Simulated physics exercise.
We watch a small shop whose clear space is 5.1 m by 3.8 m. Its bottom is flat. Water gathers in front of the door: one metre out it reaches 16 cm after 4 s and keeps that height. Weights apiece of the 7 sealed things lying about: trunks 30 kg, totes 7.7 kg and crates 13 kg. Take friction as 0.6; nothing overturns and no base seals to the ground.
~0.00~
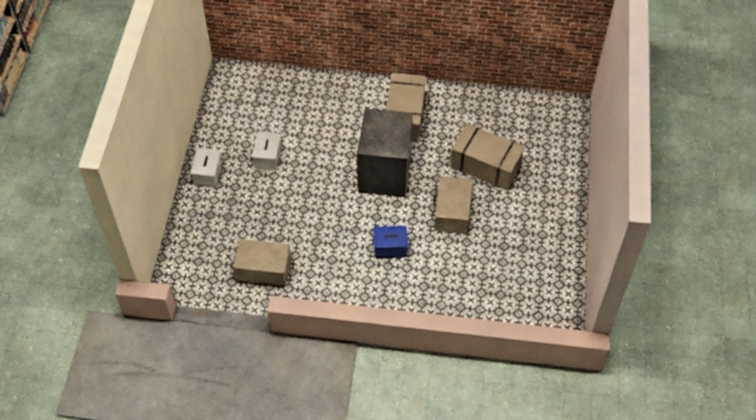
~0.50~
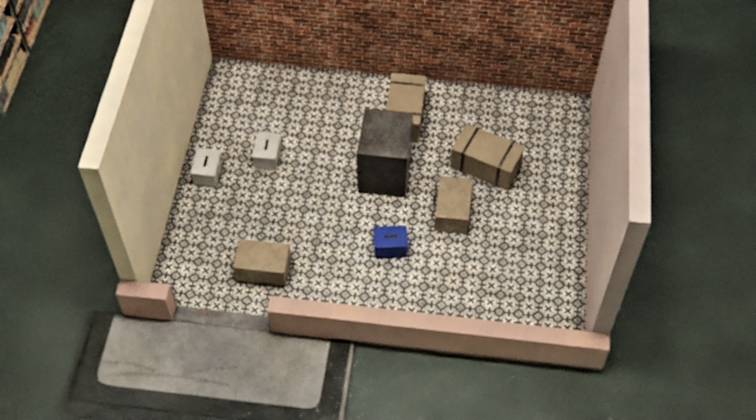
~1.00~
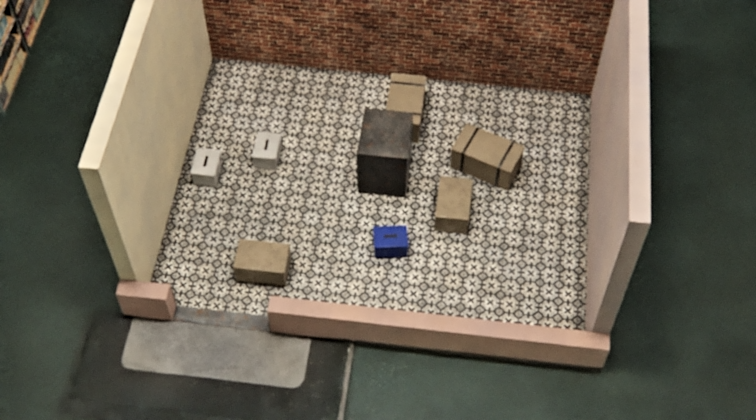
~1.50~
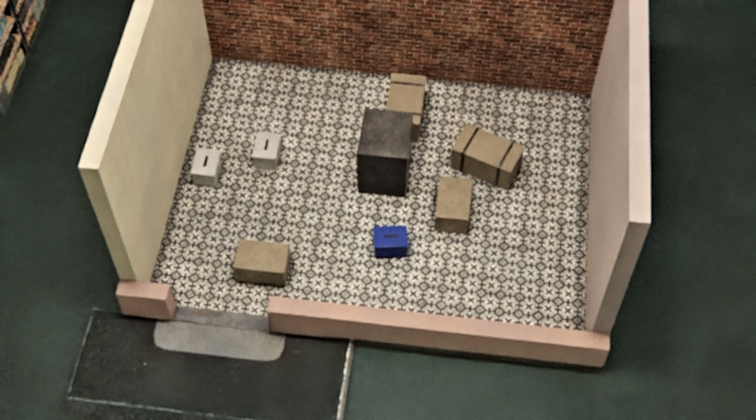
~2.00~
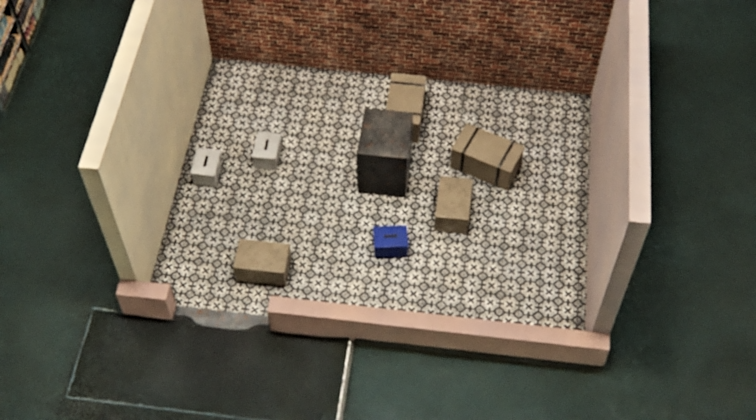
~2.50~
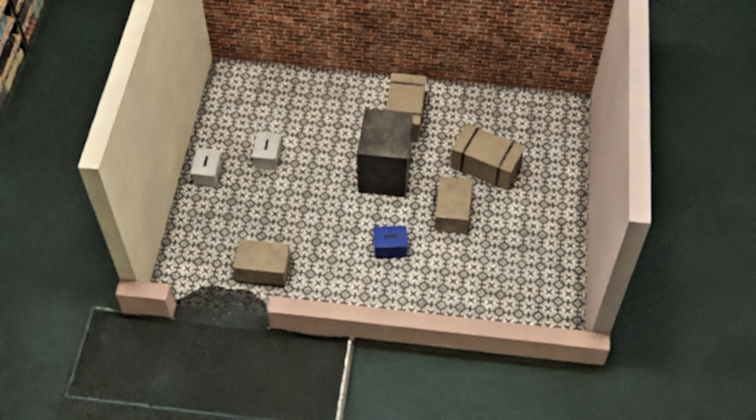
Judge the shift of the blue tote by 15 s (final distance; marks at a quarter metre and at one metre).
Blue tote barely shifts.
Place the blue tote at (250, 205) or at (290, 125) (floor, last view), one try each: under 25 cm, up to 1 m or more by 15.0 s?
In that order: It gets carried off; it travels far.
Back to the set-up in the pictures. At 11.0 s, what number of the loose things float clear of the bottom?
3 of them.
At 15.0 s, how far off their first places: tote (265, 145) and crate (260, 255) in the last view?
In that order: 140 cm, 350 cm.
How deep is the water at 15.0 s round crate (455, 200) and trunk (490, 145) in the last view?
About 5 and 5 cm.
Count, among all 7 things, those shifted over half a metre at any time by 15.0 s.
4 of them.
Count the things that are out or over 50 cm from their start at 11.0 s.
By then 2.
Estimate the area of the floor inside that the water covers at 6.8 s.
Roughly 10.0 m2.
After 3.5 s the blue tote is near (391, 236), 0.0 m from its start, aground; 0 afloat.
After 6.8 s the blue tote is near (391, 236), 0.0 m from its start, aground; 0 afloat.
After 11.0 s the blue tote is near (391, 236), 0.0 m from its start, aground; 3 afloat.
After 15.0 s the blue tote is near (391, 237), 0.0 m from its start, aground; 3 afloat.
